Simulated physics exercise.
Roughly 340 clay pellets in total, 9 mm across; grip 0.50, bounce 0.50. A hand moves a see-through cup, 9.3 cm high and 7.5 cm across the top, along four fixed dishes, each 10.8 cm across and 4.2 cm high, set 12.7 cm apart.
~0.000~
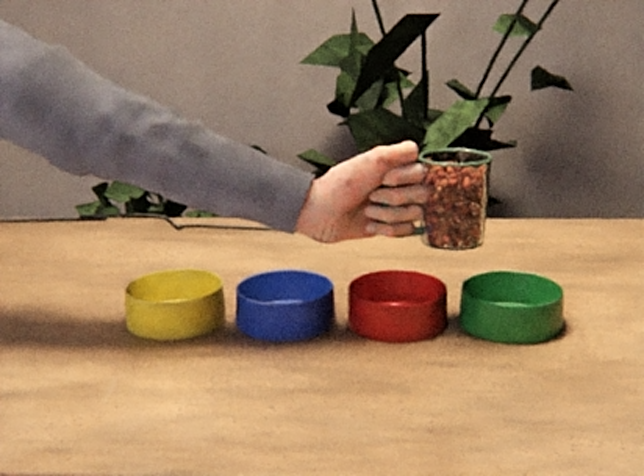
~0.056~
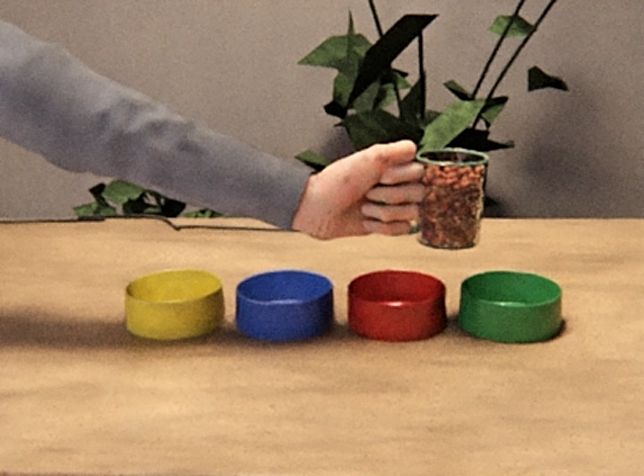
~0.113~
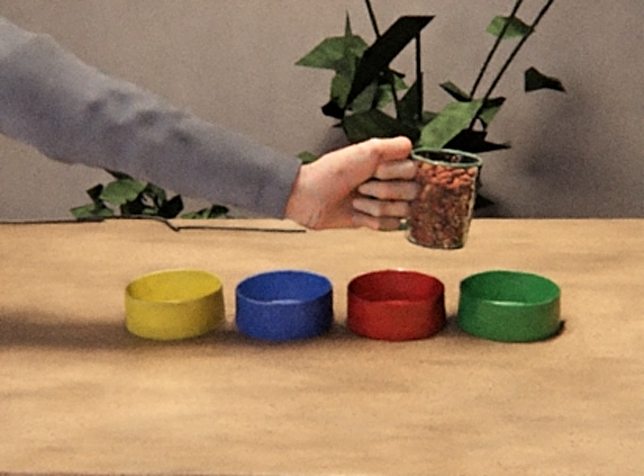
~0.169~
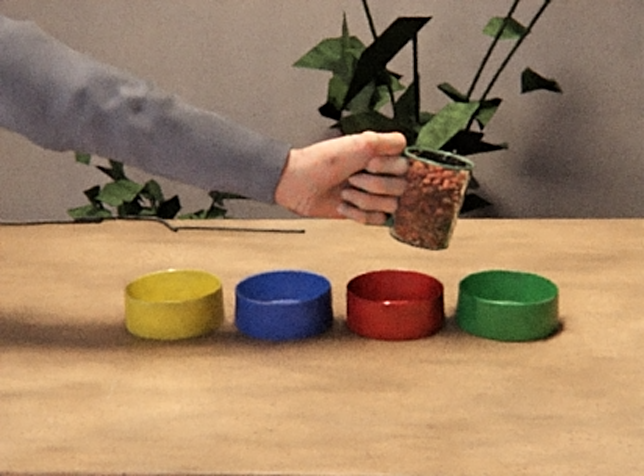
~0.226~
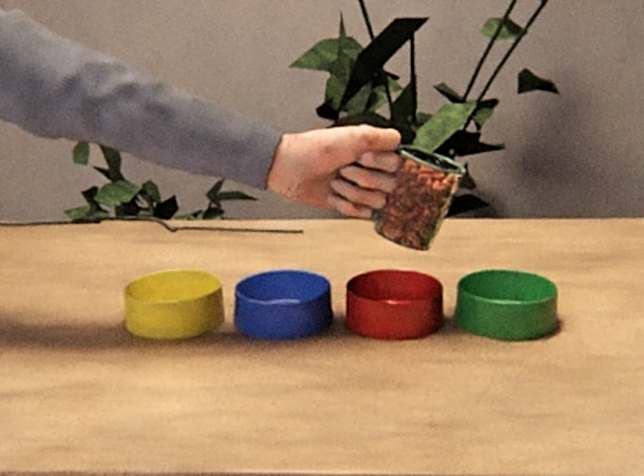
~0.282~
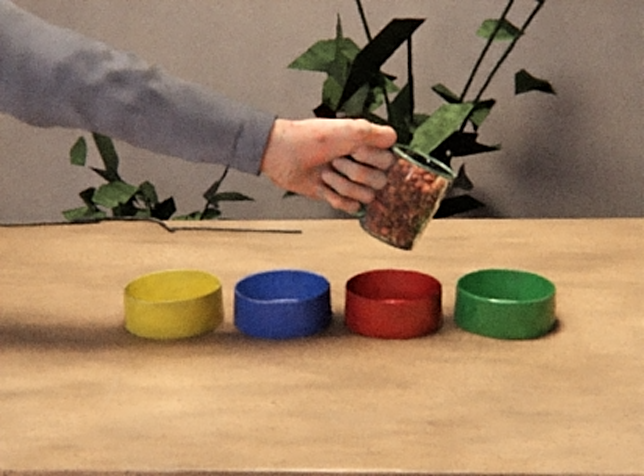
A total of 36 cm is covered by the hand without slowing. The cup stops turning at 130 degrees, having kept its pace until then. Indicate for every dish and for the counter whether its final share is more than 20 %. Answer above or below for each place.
Red dish: Below, blue dish: Above, green dish: Below, yellow dish: Below, counter: Below.
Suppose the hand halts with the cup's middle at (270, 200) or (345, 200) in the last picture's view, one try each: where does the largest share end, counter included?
Try 1 - blue; try 2 - red.
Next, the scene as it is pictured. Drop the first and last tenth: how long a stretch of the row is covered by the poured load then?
8 centimetres.
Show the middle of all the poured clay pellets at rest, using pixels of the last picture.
Somewhere around (277, 305) in the final frame.
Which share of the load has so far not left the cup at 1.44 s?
Roughly 0 per cent.
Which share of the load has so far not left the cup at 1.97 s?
About 0 percent.
After 0.98 s, tilt 107 degrees; cup holds 85 %, red 5 %, blue 5 %.
After 1.44 s, tilt 130 degrees; cup holds 0 %, red 5 %, blue 85 %.
Then, at 1.97 s, tilt 130 degrees; cup holds 0 %, red 5 %, blue 85 %.
At rest (2.3 s), red 5 %, blue 85 %, green 0 %, yellow 0 %, counter 10 %.
